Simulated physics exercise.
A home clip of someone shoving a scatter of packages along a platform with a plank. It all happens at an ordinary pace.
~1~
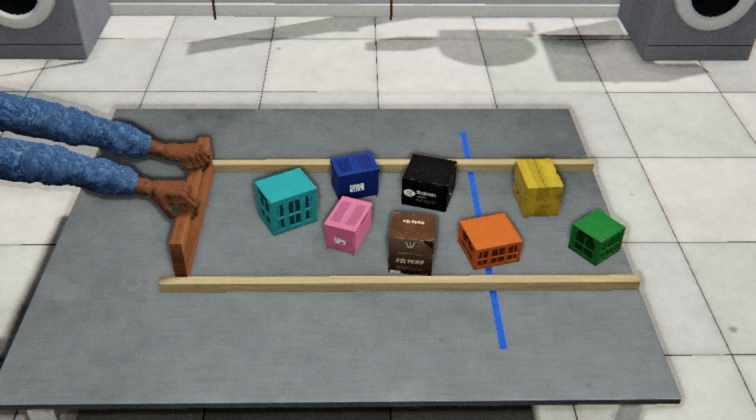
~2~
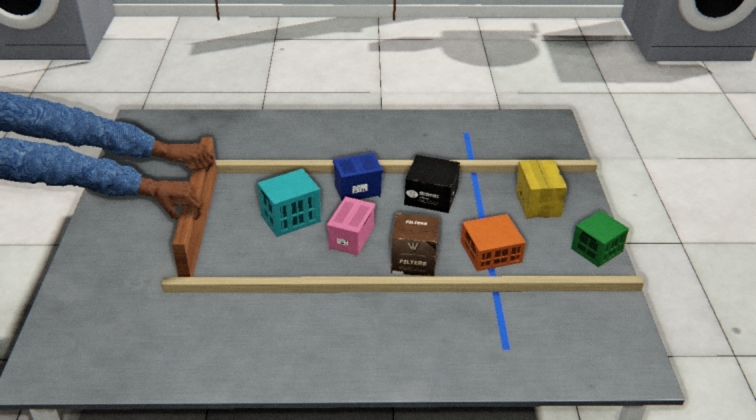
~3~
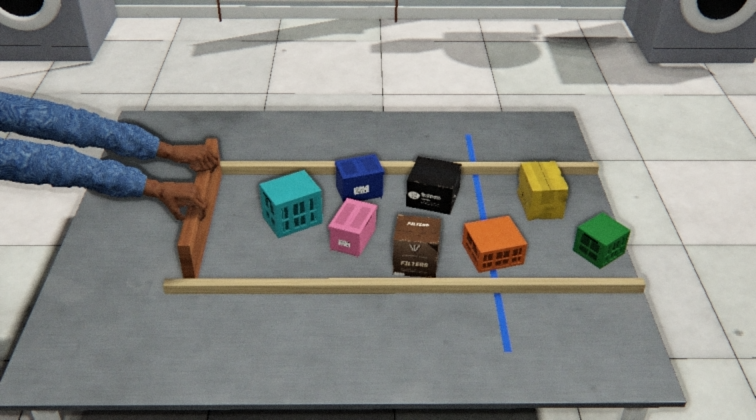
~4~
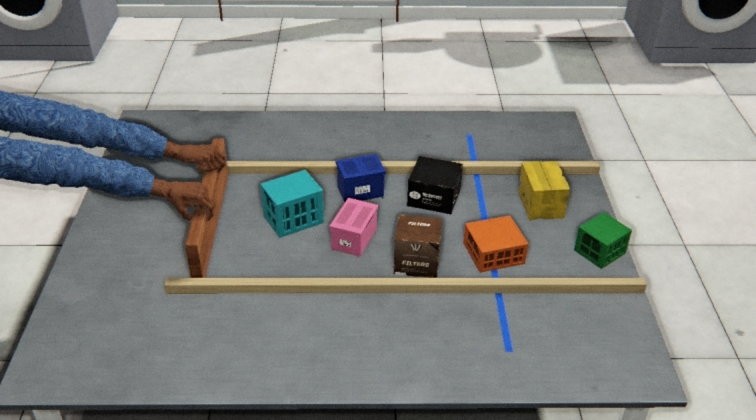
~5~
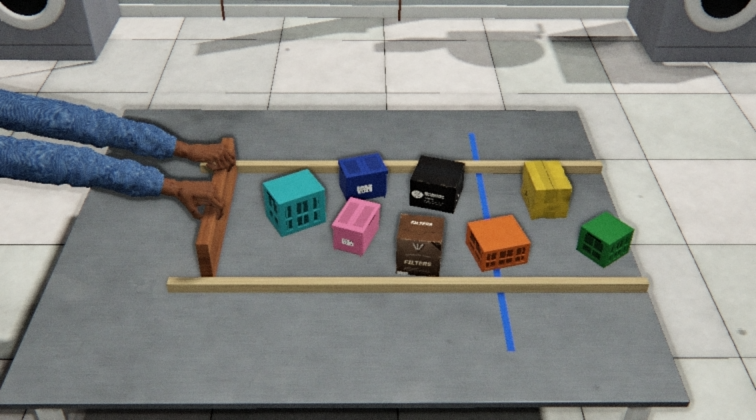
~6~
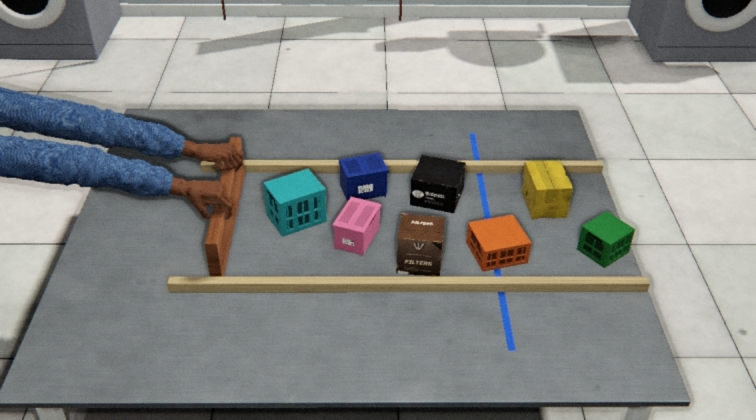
On a gray table in a tiled room, two hands in blue sleeves hold an upright wooden plank between two rails, left of eight scattered boxes and crates, some beyond a blue tape line. The hands slide the plank a little to the right, nearing the teal crate, while the packages stay put.
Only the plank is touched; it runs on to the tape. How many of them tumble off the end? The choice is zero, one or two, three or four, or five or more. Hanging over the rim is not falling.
In the end the number that fall off is zero.
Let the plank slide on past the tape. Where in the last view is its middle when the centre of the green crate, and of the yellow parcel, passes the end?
Near (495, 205) and (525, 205).
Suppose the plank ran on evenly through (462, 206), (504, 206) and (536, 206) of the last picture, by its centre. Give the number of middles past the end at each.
Past the end: 0, 1 and 2.
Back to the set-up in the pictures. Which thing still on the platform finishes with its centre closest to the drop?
That is the green crate.
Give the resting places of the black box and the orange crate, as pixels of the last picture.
The black box stops around (556, 179); the orange crate around (575, 234).
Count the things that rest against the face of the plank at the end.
In contact: 3.
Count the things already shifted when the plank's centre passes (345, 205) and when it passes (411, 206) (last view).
By then 3, and 6.
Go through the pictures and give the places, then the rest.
Green crate (597, 238); yellow parcel (537, 188); orange crate (489, 241); plank (194, 205); tape (480, 223), in the first picture.
Yellow parcel (540, 189); plank (197, 206), in the second picture.
Orange crate (494, 244); pink tote (353, 228), in the third picture.
Green crate (603, 240); brown box (418, 247), in the fourth picture.
Yellow parcel (545, 190); black box (437, 184), in the fifth picture.
Green crate (606, 239); yellow parcel (546, 190); orange crate (498, 243); plank (227, 205); tape (489, 225), in the sixth picture.
Early on, none off yet; green crate at rest near (606, 239); yellow parcel at rest near (546, 190); orange crate at rest near (498, 243).
A while later, none off yet; green crate at rest near (606, 239); yellow parcel at rest near (546, 190); orange crate travelled a little near (507, 241).
Finally, the number that fall off is zero.
